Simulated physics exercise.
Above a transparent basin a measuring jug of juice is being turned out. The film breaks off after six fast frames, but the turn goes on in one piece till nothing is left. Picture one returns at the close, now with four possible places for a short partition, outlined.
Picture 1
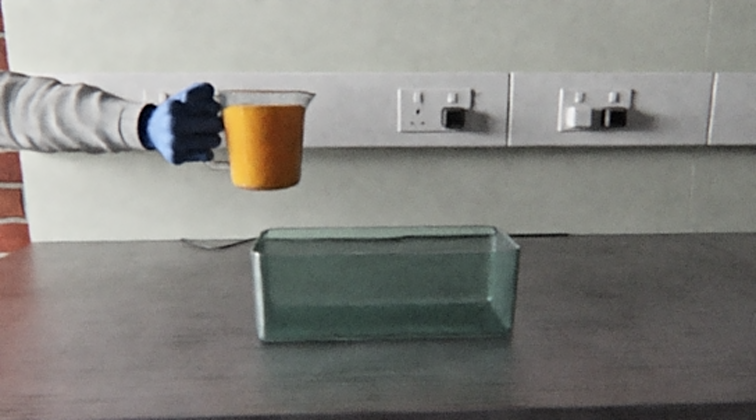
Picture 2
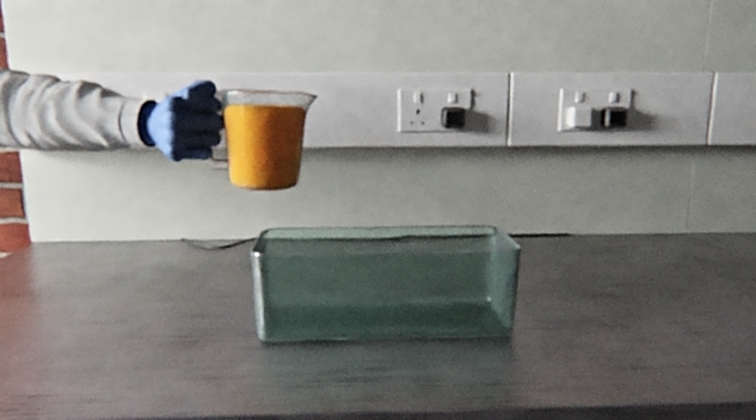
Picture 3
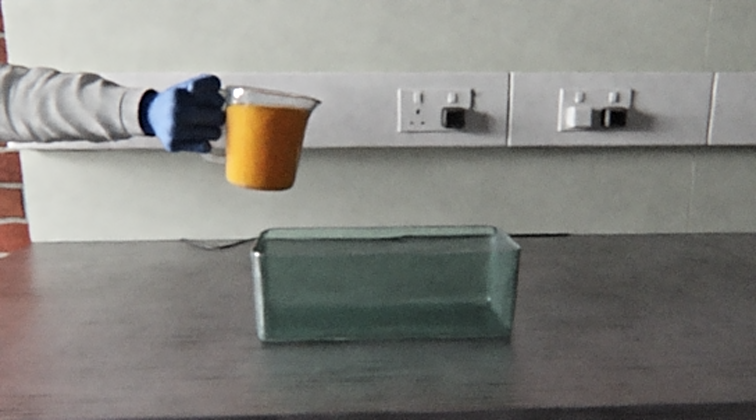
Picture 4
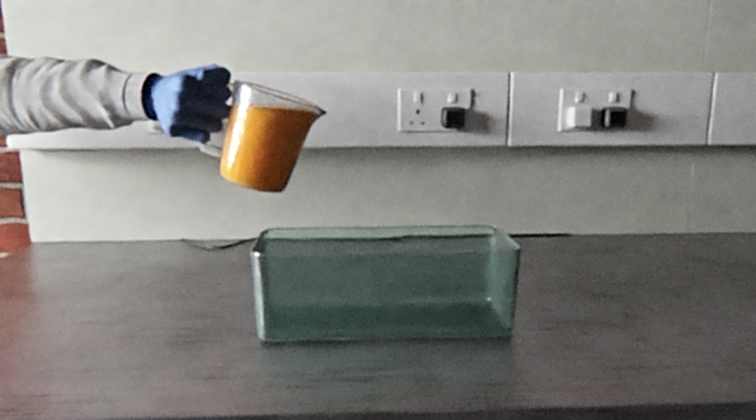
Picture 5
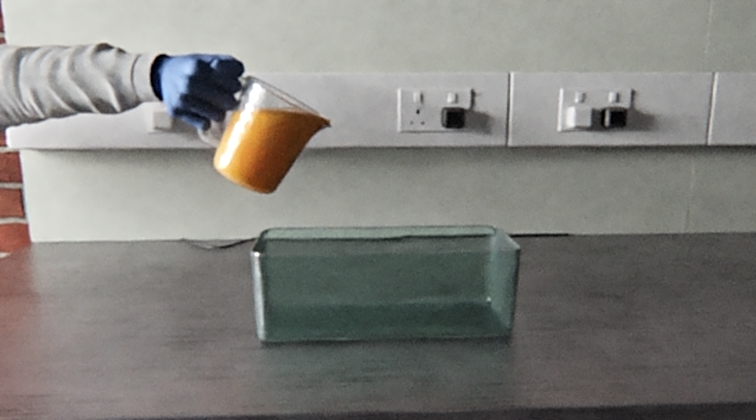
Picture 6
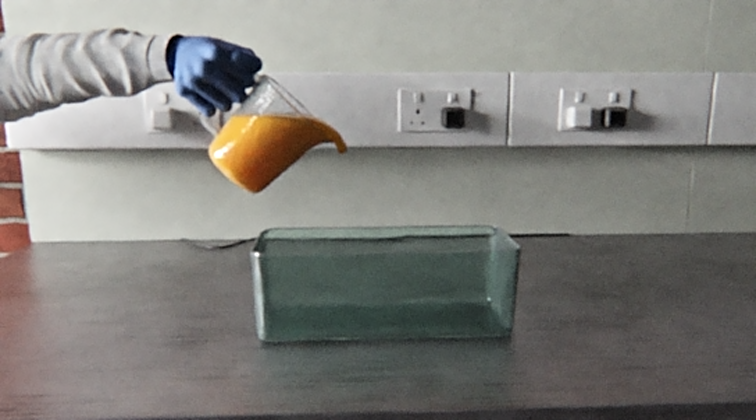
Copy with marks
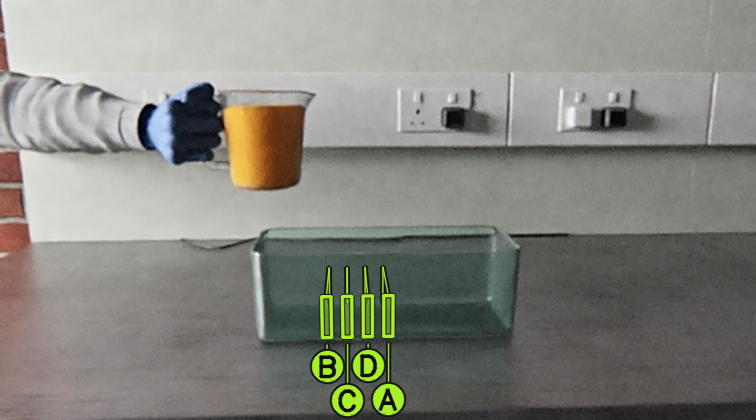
A gloved hand tilts a jug of orange juice rightward until juice curls over its lip.
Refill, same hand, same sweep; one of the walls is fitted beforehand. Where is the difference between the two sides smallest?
The answer is position D.
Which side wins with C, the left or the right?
The right one.
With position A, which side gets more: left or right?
More ends on the left.
On the marked copy, A at (388, 343); B at (327, 344); C at (347, 344); D at (368, 343).
For position A, about 84 % ends left of the wall and 12 % right of it; 4 % is lost outside.
For position B, about 2 % ends left of the wall and 97 % right of it.
For position C, about 11 % ends left of the wall and 88 % right of it.
For position D, about 50 % ends left of the wall and 49 % right of it.
